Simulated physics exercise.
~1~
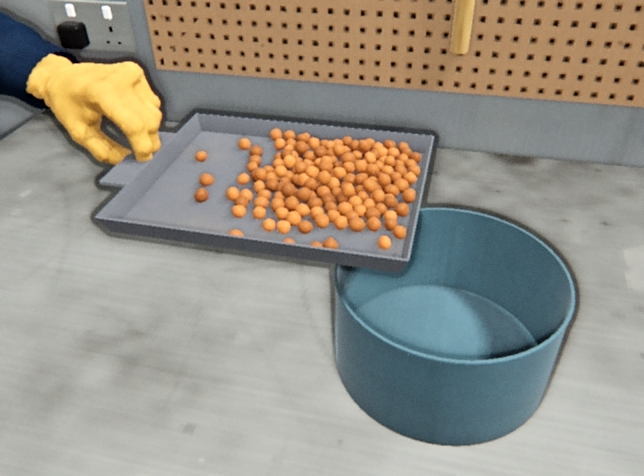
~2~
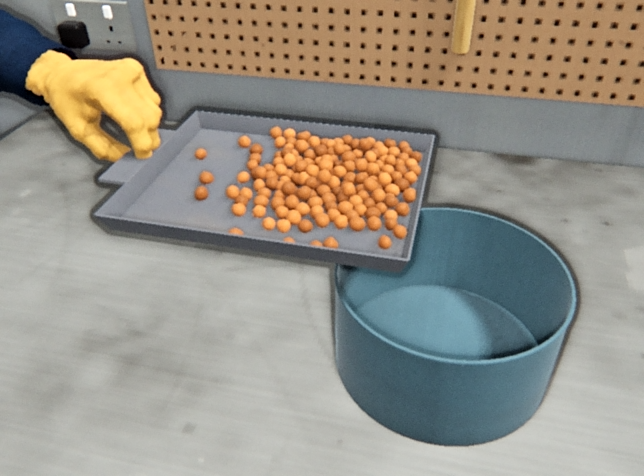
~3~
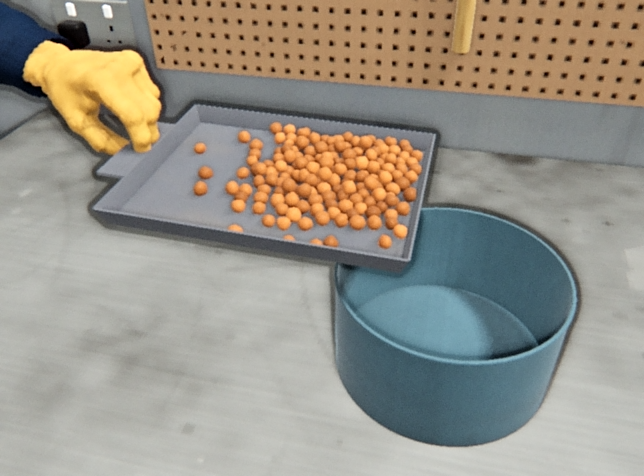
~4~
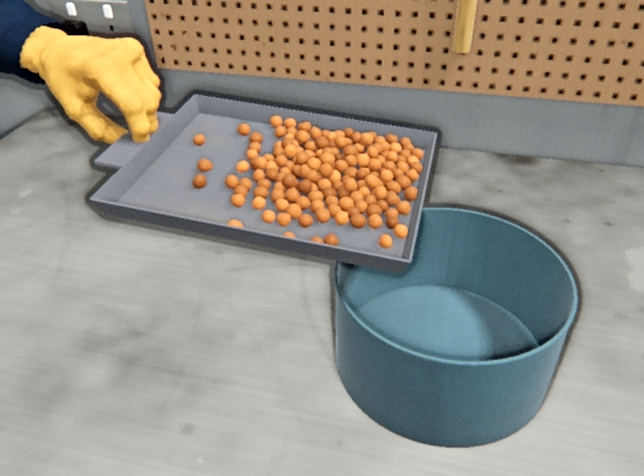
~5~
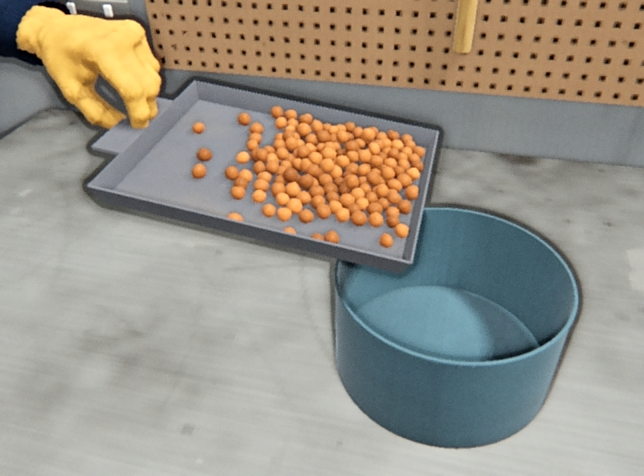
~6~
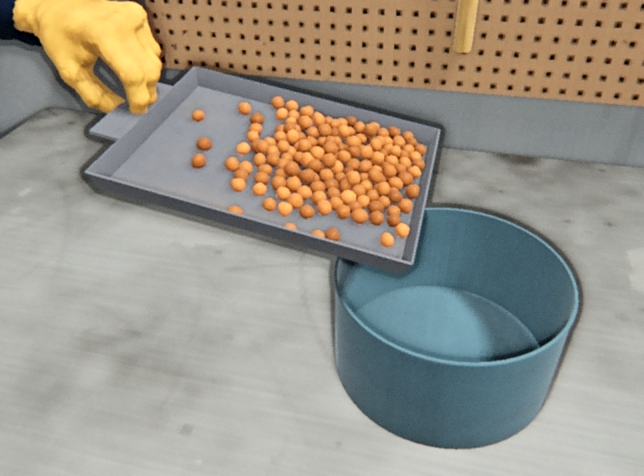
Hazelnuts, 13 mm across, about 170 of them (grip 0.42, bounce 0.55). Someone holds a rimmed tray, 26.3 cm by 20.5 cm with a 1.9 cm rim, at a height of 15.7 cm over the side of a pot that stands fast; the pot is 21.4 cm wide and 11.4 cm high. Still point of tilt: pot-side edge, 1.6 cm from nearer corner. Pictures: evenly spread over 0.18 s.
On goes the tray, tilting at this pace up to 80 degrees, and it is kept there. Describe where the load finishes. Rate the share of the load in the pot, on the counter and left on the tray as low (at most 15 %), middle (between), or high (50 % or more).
Pot - high, counter - low, tray - low.
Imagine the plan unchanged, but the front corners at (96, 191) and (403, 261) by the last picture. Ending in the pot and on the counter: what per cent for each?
Pot 40; counter 60.
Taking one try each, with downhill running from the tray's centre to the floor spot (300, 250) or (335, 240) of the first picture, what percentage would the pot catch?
40 and 70 %.
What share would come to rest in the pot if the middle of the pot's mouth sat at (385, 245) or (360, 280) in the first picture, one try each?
Near 55 and 55 percent, one try each.
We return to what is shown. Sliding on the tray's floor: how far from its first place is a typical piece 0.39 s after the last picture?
Displacement on the tray: Roughly 3 cm.
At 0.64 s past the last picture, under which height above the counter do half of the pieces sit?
Roughly 20 centimetres, more or less.
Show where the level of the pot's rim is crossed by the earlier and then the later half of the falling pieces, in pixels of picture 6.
At about (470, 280), then at (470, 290).
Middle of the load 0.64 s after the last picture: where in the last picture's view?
Somewhere about (424, 171) in the last view.
Then, 0.39 s after the last picture, tilt 44 degrees; the tray holds 100 %, the pot 0 %.
Then, 0.64 s after the last picture, tilt 66 degrees; the tray holds 85 %, the pot 5 %.
Then, 1.01 s after the last picture, tilt 80 degrees; the tray holds 15 %, the pot 75 %.
In the end, pot 95 %, counter 5 %, tray 0 %.
